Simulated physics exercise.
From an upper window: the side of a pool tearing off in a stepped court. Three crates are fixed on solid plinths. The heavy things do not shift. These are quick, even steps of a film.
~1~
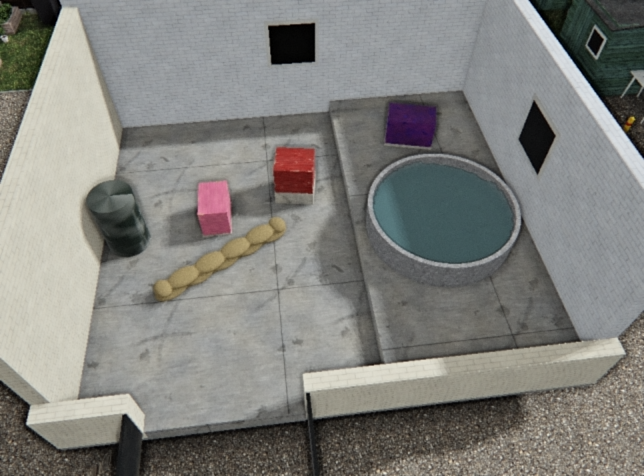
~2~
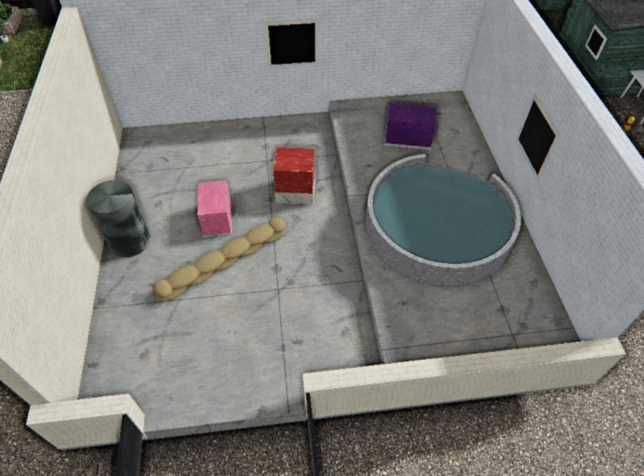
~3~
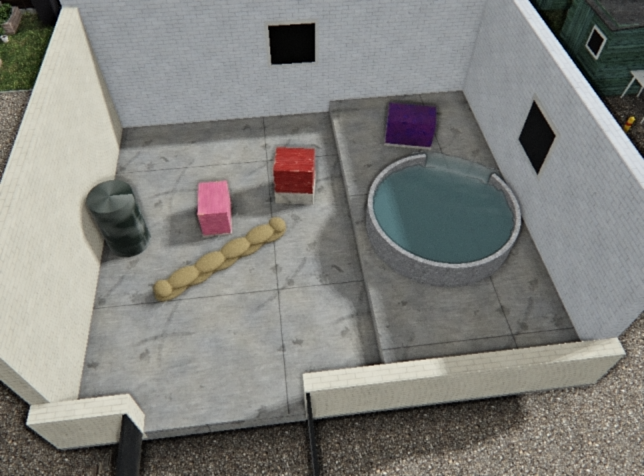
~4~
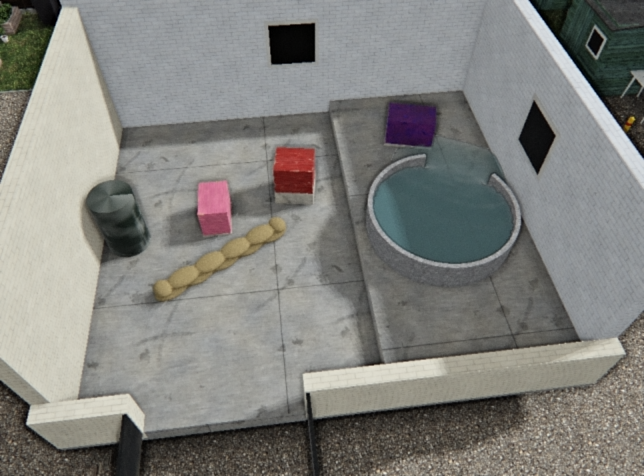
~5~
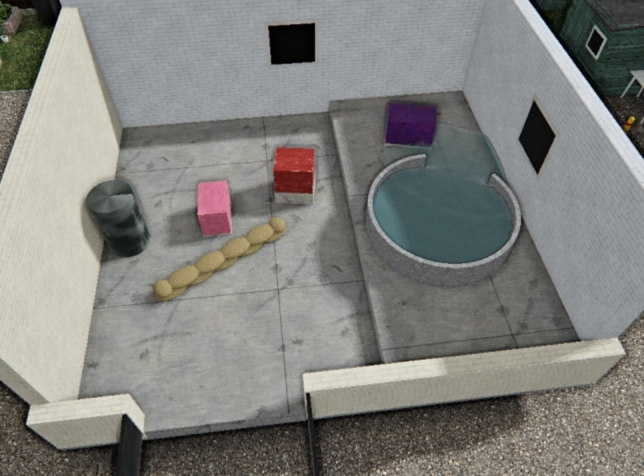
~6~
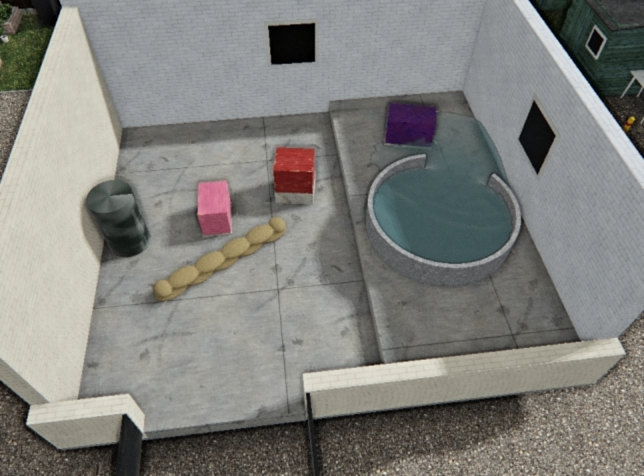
In this clip, a section of the far rim of a round, water-filled pool breaks away in a walled court, and water pours through the gap, spreading across the raised paving beside a purple box toward the right-hand wall.
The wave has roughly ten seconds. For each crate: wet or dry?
The purple crate is wetted; the red crate escapes dry; the pink crate is wetted.
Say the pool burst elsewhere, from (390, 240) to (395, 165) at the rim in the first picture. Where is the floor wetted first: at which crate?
That is the red-painted one.
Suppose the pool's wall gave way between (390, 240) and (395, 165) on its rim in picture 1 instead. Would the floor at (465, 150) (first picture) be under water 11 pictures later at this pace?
Answer: Clear.
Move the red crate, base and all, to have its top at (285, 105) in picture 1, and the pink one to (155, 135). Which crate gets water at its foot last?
Last comes the pink crate.
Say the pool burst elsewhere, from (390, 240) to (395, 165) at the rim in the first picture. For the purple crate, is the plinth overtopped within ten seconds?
One by one: Purple crate stays dry.
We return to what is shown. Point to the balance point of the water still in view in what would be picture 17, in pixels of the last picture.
At about (438, 184).
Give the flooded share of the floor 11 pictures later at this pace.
I make it 20 per cent.
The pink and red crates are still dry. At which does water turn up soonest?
First comes the crate marked red.
A moment on, water covers 10 % of the floor; the purple crate water round its plinth, the red crate not reached, the pink crate not reached.
Next, water covers 20 % of the floor; the purple crate water round its plinth, the red crate water round its plinth, the pink crate not reached.
Then, water covers 35 % of the floor; the purple crate water round its plinth, the red crate water round its plinth, the pink crate not reached.
Later, water covers 60 % of the floor; the purple crate water round its plinth, the red crate water round its plinth, the pink crate water round its plinth.
In the end, water covers 80 % of the floor; the purple crate was topped, the red crate stayed above the water, the pink crate was topped.
